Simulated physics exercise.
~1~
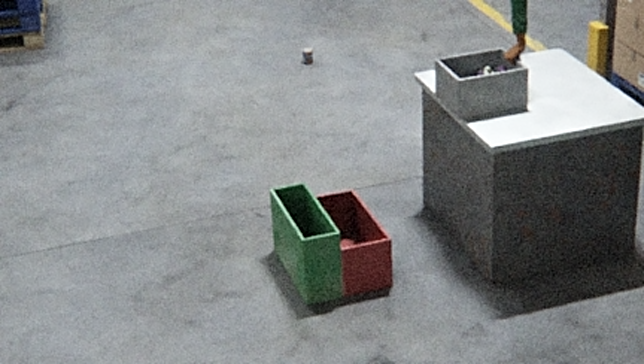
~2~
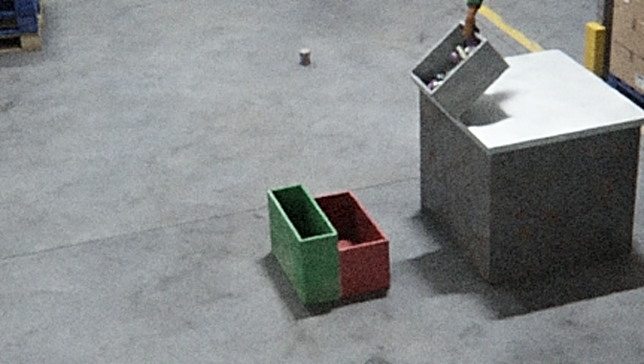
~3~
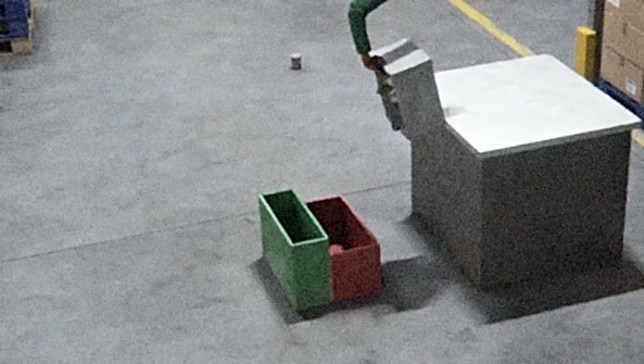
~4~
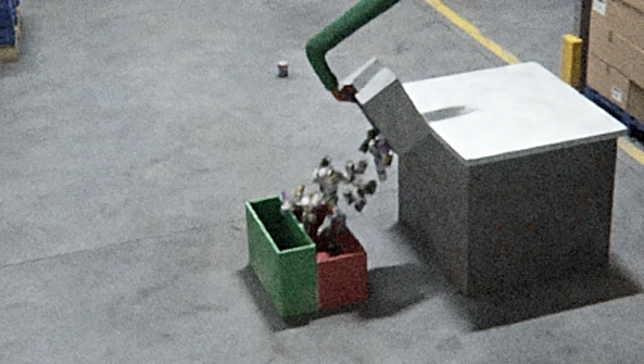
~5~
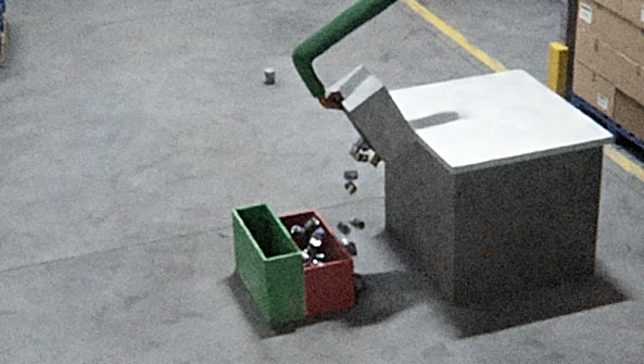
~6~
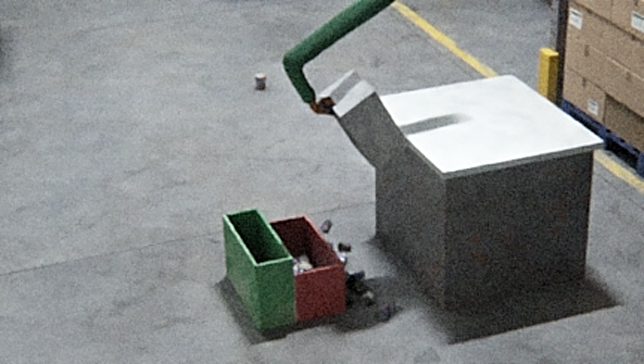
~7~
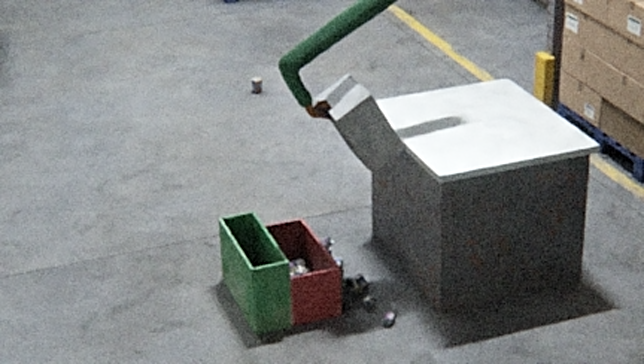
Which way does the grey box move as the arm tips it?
The grey box moves to the left, over the edge of the bench.
